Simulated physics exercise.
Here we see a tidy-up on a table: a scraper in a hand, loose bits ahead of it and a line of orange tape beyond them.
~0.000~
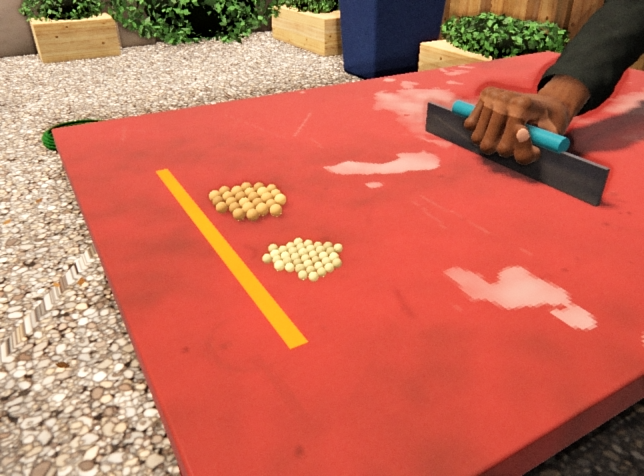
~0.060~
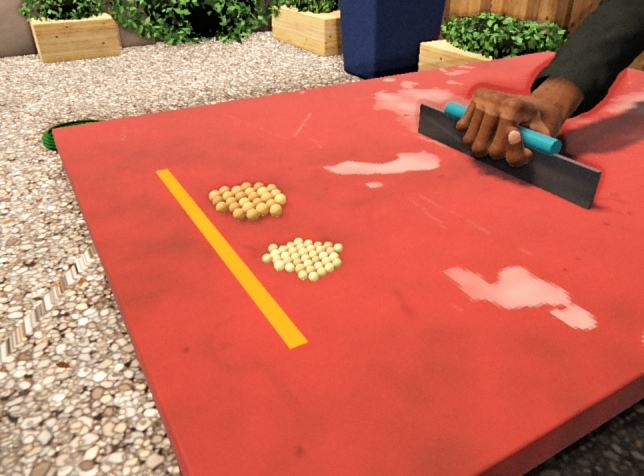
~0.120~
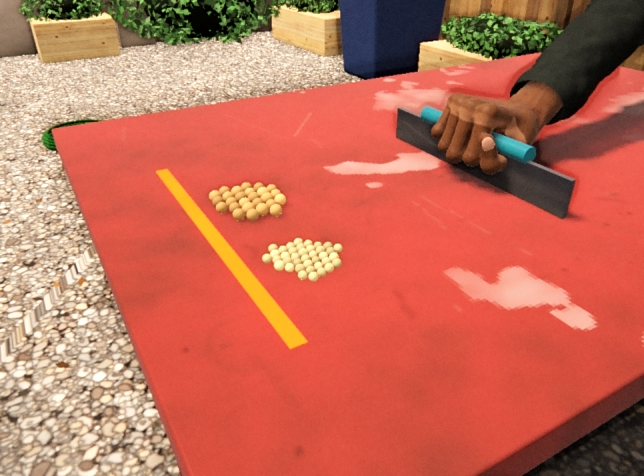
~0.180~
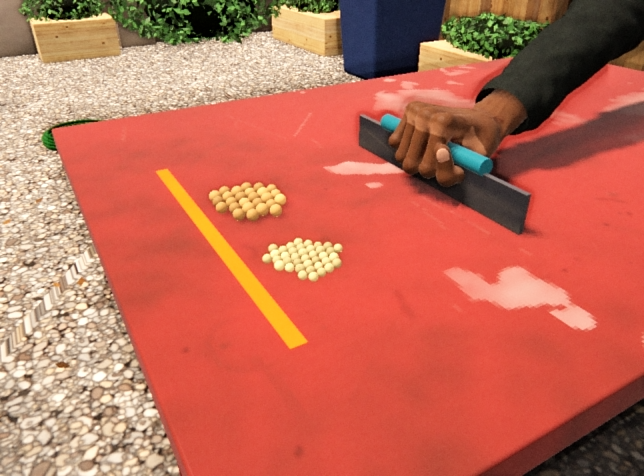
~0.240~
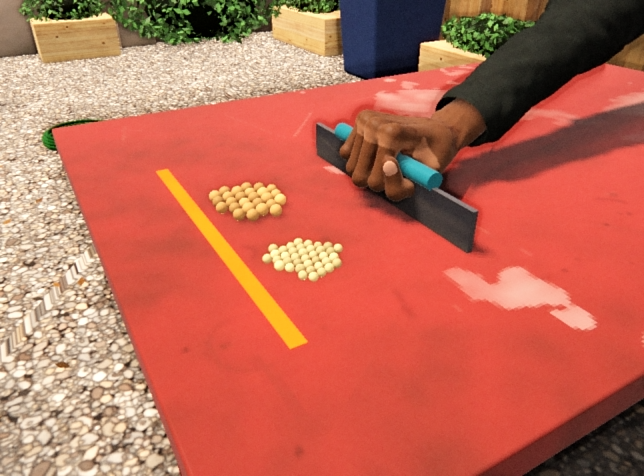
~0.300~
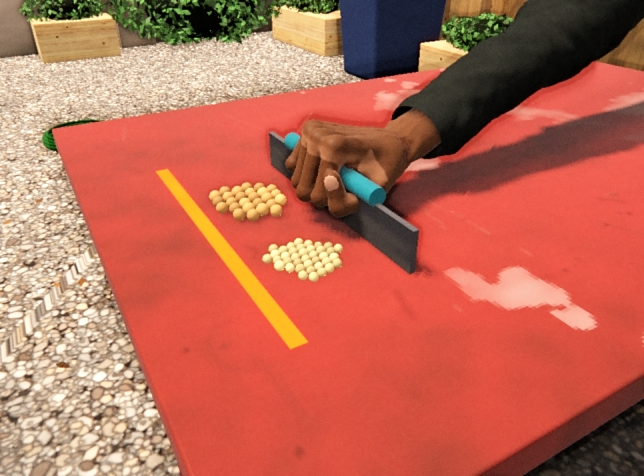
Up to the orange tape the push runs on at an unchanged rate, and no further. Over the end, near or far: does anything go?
Near batch, yes; far batch, yes.
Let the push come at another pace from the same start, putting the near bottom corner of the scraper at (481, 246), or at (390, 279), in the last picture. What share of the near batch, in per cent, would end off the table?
Try 1: Around 100 percent; try 2: Around 100 percent.
By 0.37 s, scraper still moving, near (257, 189); near batch all on the table, its front near (259, 292); far batch all on the table, its front near (192, 231).
By 0.47 s, scraper stopped at the orange tape; near batch all on the table, its front near (128, 385); far batch all on the table, its front near (47, 316).
By 0.75 s, scraper stopped at the orange tape; near batch every one over the edge; far batch every one over the edge.
When it is over (0.9 s), scraper stopped at the orange tape; near batch every one over the edge; far batch every one over the edge.
